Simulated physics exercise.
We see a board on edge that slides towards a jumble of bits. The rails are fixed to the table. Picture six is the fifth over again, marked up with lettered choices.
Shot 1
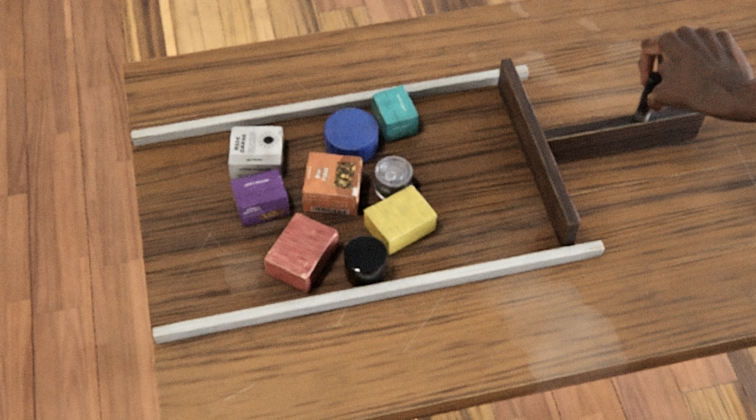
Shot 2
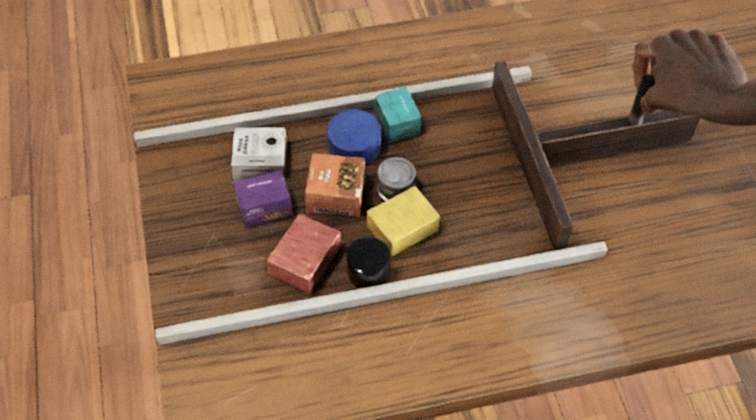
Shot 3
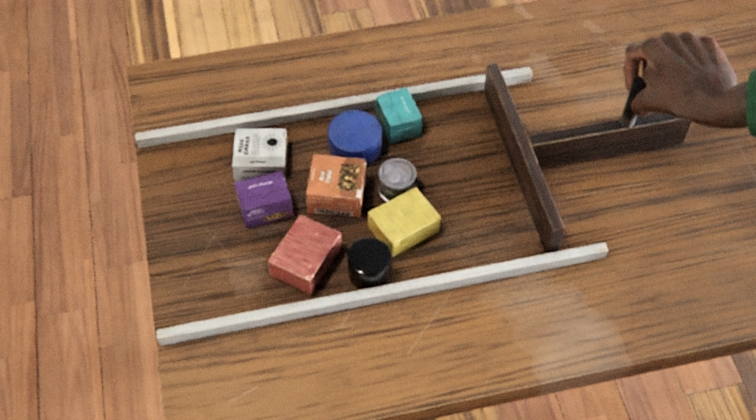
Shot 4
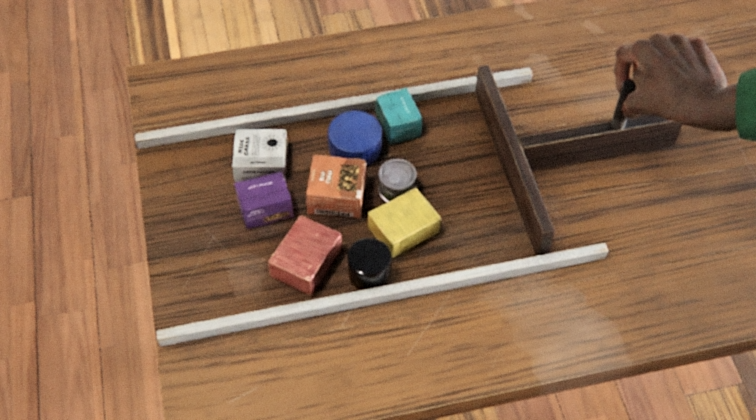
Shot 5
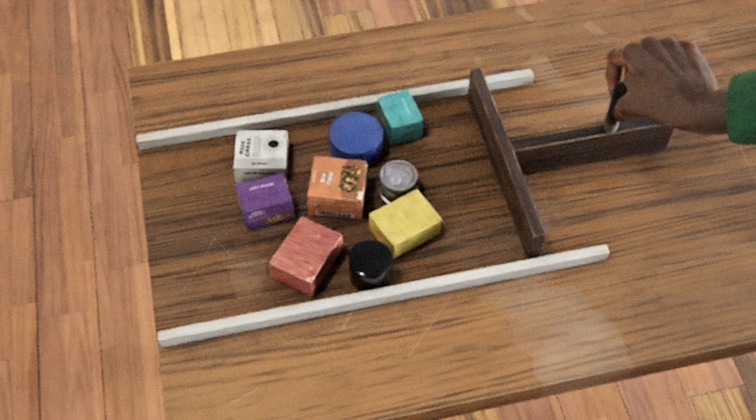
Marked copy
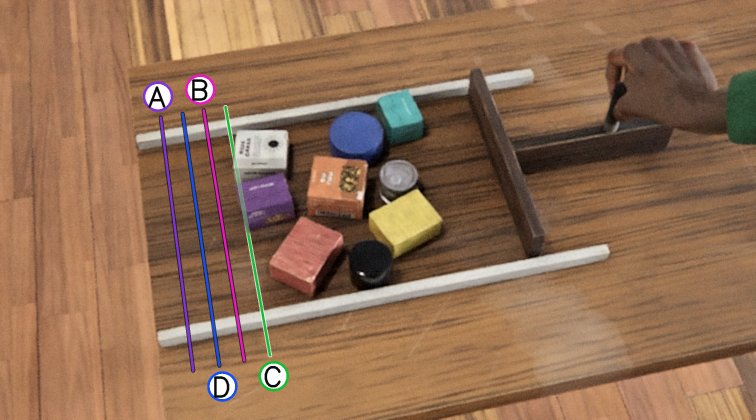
To begin with, a hand grips a dark board set on edge, right of a loose cluster of small coloured boxes, tins and pots between two pale rails. The hand then slides the board slowly left, narrowing the gap, while the cluster stays practically still, untouched by the board.
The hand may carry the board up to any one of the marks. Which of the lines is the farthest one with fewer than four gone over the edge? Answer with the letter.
Line B.
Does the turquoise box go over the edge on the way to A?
No.
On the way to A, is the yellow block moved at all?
Yes.
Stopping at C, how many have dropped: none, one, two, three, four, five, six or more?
By then, two.
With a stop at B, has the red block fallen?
Yes.
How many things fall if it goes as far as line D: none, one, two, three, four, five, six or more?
Five.
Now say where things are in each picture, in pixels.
Board (539, 136); white box (257, 153); grey tin (393, 179), in the first frame.
Board (532, 139); black pot (368, 263), in the second frame.
Board (524, 141); purple packet (264, 199), in the third frame.
Board (514, 144); turquoise box (399, 117), in the fourth frame.
Board (506, 147); yellow block (405, 224); white box (262, 157); grey tin (398, 183), in the fifth frame.
On the marked copy, A at (176, 233); B at (222, 224); C at (246, 220); D at (199, 229).
Taking B. A third of the way, board (406, 164); turquoise box (364, 124); blue tin (324, 147).
Two thirds of the way, board (303, 183); white box (173, 172); purple packet (179, 208).
When it is over, board (223, 197); purple packet over the edge; white box over the edge; three fallen.
As for the rest, A drops five; C is within the limit but short; D drops five.
